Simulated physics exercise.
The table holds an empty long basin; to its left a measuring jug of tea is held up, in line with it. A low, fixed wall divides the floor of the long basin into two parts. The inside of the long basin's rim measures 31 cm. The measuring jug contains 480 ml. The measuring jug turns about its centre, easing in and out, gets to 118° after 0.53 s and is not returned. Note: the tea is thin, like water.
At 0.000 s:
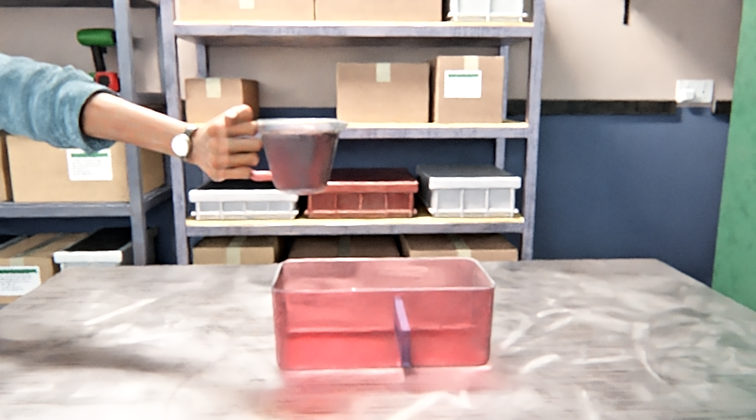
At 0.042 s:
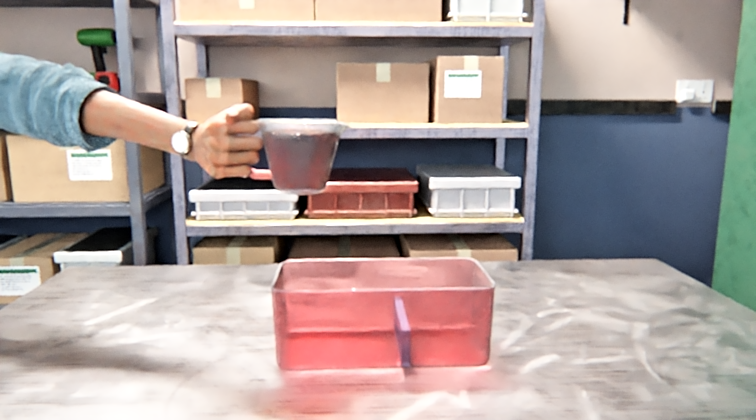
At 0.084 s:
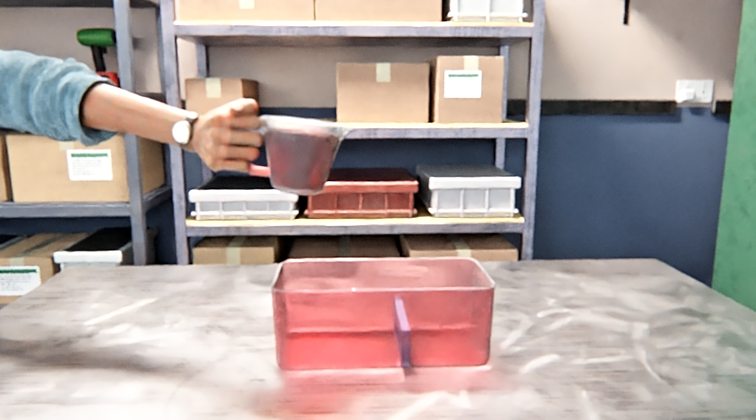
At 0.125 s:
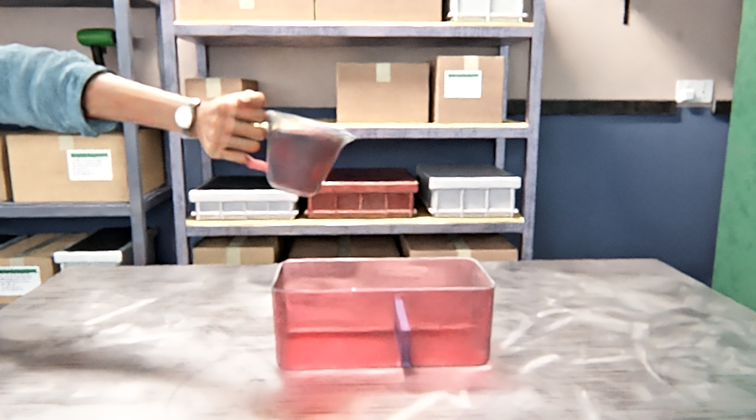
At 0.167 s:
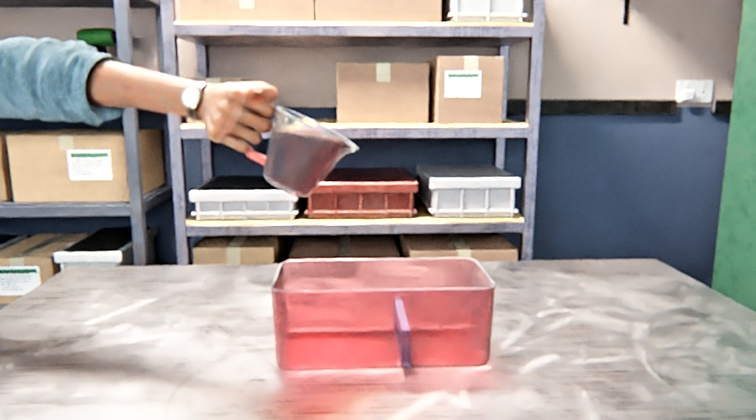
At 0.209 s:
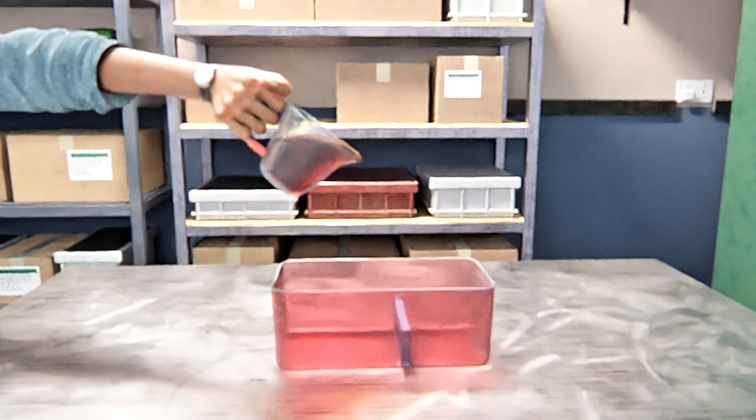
In a storeroom with a dark blue and pale wall and metal shelves of cardboard boxes and plastic bins, a still camera looks level across a grey table. A long, see-through reddish basin with a purple upright strip stands on the table, and above its left side a hand in a blue sleeve and watch holds a clear jug of dark tea. The hand rises slightly as it tilts the jug steadily rightward, bringing the tea to the lowered spout.
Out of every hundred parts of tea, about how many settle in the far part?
About 17 out of 100.
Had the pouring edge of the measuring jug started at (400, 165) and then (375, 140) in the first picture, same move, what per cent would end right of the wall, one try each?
Around 65 per cent first, around 45 per cent next.
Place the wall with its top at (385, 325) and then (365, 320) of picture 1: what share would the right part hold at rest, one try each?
Respectively close to 40 and 65 %.
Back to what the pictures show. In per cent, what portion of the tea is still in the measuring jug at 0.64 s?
Roughly 0 per cent.
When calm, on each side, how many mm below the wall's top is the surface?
Noted: Left near 40 mm, right near 50 mm.
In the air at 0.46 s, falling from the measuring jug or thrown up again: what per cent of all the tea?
Close to 40 in a hundred.
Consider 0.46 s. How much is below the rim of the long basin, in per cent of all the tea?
38 %, more or less.
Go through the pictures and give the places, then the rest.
Tilt 0°; pouring edge (349, 123); surface from (264, 132) to (338, 132); the long basin's rim runs from (277, 276) to (485, 273); the wall's top is at (401, 313), in the first picture.
Tilt 2°; pouring edge (350, 124); surface from (264, 131) to (338, 133), in the second picture.
Tilt 7°; pouring edge (353, 129); surface from (266, 130) to (340, 134), in the third picture.
Tilt 16°; pouring edge (356, 137); surface from (271, 128) to (344, 137), in the fourth picture.
Tilt 27°; pouring edge (359, 148); surface from (275, 132) to (349, 142), in the fifth picture.
Tilt 40°; pouring edge (359, 162); surface from (270, 145) to (352, 151); 3 per cent is over the edge, in the sixth picture.
Then, 0.46 s in, the tilt is 112° and 22 per cent is still to pour, 27 is left of the wall and 11 right of it.
Then, 0.64 s in, the tilt is 118° and 0 per cent is still to pour, 81 is left of the wall and 13 right of it.
Then, 0.82 s in, the tilt is 118° and 0 per cent is still to pour, 78 is left of the wall and 17 right of it.
Then, 1.03 s in, the tilt is 118° and 0 per cent is still to pour, 78 is left of the wall and 17 right of it.
Finally, 78 per cent lies left of the wall, 17 right of it and 5 outside.
